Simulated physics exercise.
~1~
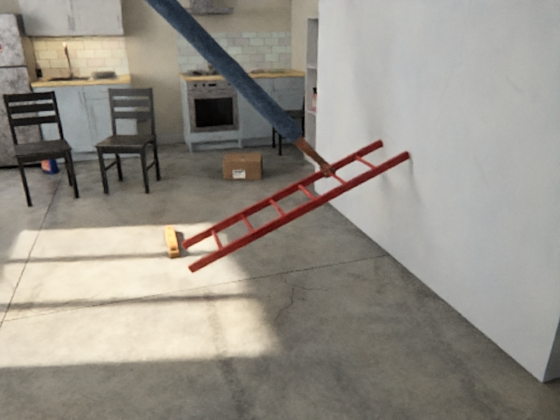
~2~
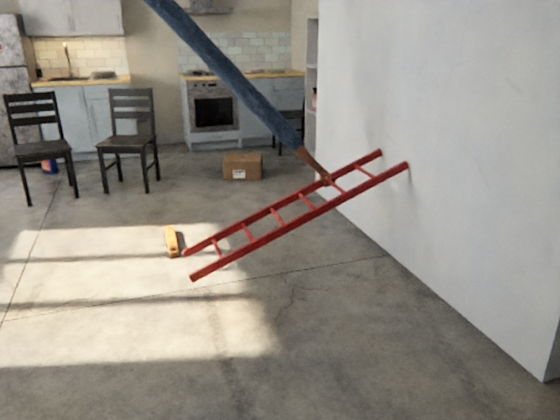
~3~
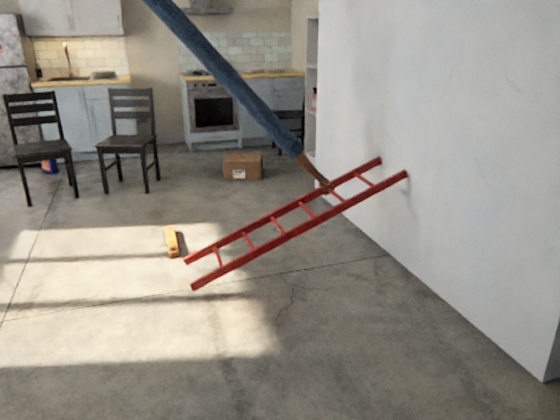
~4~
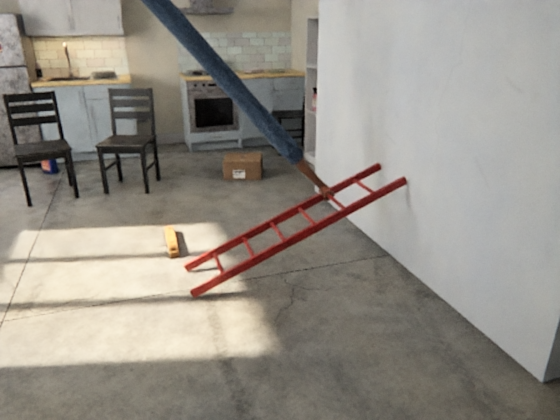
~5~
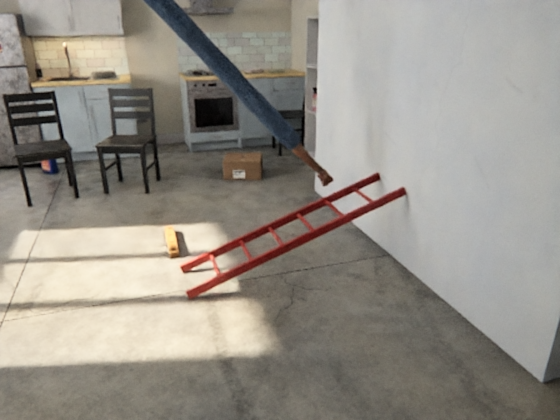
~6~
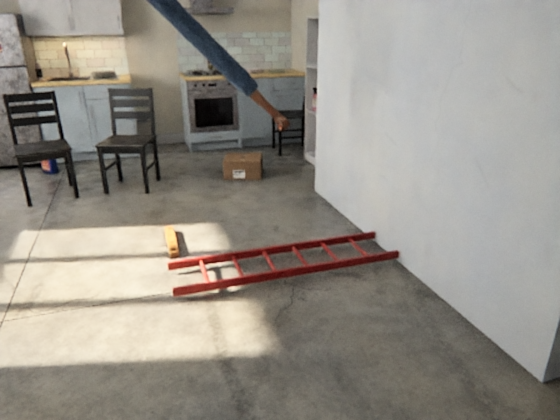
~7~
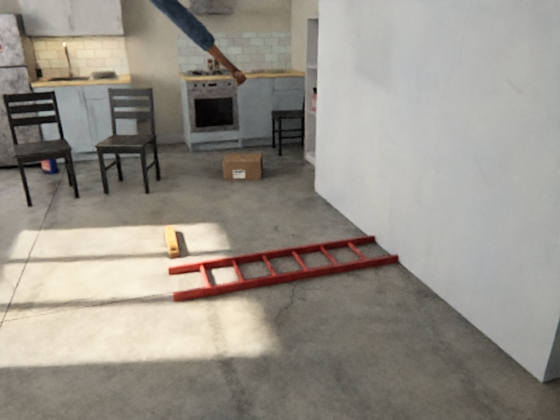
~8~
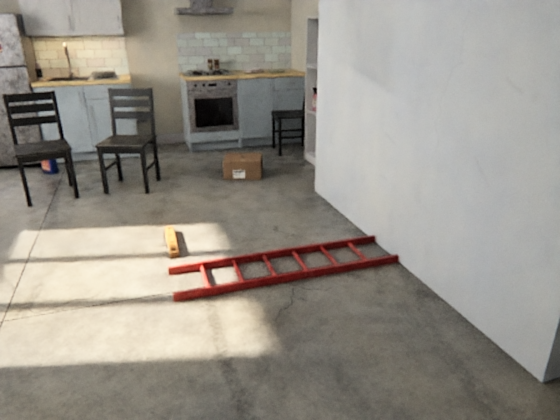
A red ladder is leant against a wall by a hand, then slides down flat.
